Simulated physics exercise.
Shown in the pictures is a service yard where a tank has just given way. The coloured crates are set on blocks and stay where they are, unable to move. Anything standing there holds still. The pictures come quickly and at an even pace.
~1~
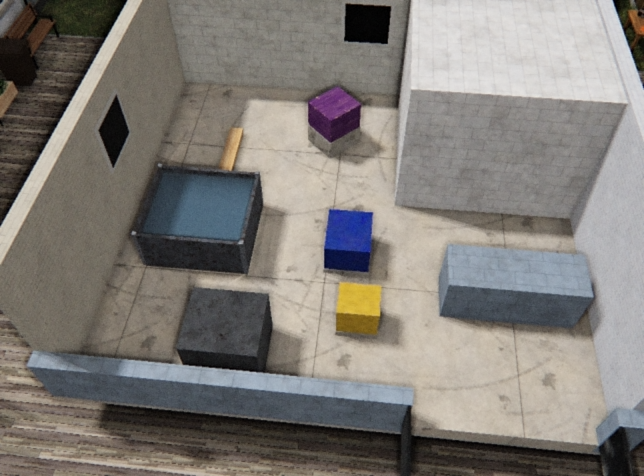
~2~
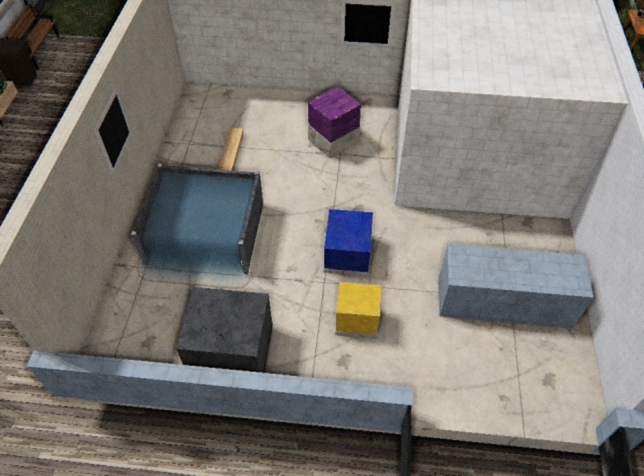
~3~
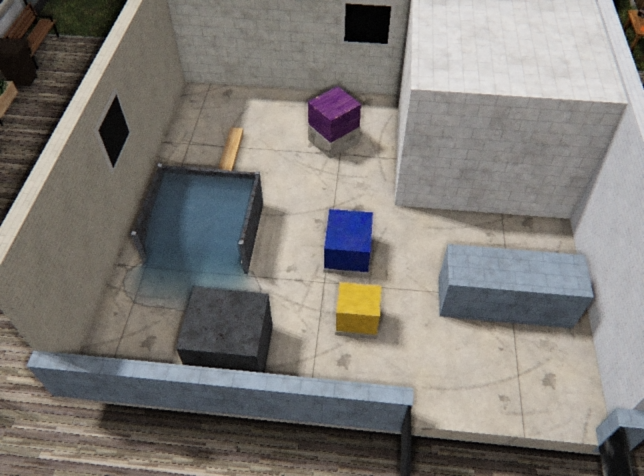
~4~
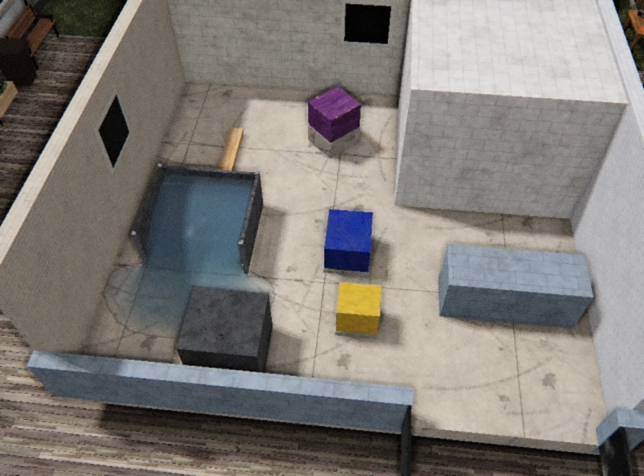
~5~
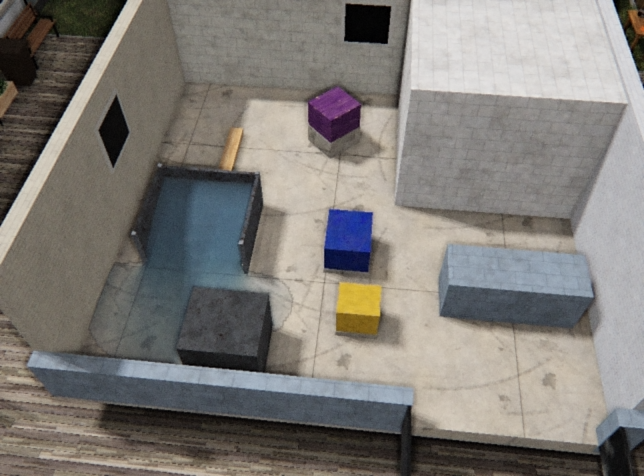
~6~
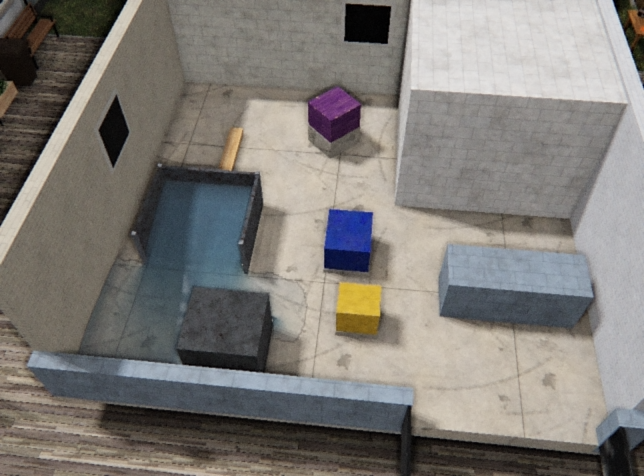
At first, an open tank full of water stands whole at the left of a walled yard, among blue, yellow, purple and grey blocks. Then its front side is gone and water pours out, spreading across the floor toward the viewer and around the dark grey block, while the blocks stay still.
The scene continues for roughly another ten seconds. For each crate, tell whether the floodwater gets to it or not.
At the end, the purple crate stays above the water; the blue crate is not above the water; the yellow crate is not above the water.
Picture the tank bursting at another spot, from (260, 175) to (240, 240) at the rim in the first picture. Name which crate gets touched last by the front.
The crate marked purple.
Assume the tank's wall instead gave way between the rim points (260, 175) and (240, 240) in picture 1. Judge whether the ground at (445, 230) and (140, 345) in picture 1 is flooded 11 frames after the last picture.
Going in the order you asked, the first is drenched and the second is never reached.
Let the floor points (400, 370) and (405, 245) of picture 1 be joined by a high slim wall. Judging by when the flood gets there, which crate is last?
Lab note: Final one reached is the purple crate.
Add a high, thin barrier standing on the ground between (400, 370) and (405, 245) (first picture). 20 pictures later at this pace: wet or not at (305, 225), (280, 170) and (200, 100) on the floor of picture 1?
First inundated, then unwetted, then unwetted.
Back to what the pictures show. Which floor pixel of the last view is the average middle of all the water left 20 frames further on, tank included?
Centre: Close to (220, 294).
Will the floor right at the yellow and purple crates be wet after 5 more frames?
Note - yellow: Wet underfoot; purple: Dry underfoot.
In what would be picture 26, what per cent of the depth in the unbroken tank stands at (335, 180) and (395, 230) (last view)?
In order: Roughly 0 % and 0 %.
A moment on, water covers 20 % of the floor; the purple crate not reached, the blue crate water round its plinth, the yellow crate water round its plinth.
Next, water covers 25 % of the floor; the purple crate not reached, the blue crate water round its plinth, the yellow crate water round its plinth.
Then, water covers 45 % of the floor; the purple crate not reached, the blue crate water round its plinth, the yellow crate water round its plinth.
Later, water covers 70 % of the floor; the purple crate water round its plinth, the blue crate water round its plinth, the yellow crate water round its plinth.
In the end, water covers 95 % of the floor; the purple crate stayed above the water, the blue crate was topped, the yellow crate was topped.
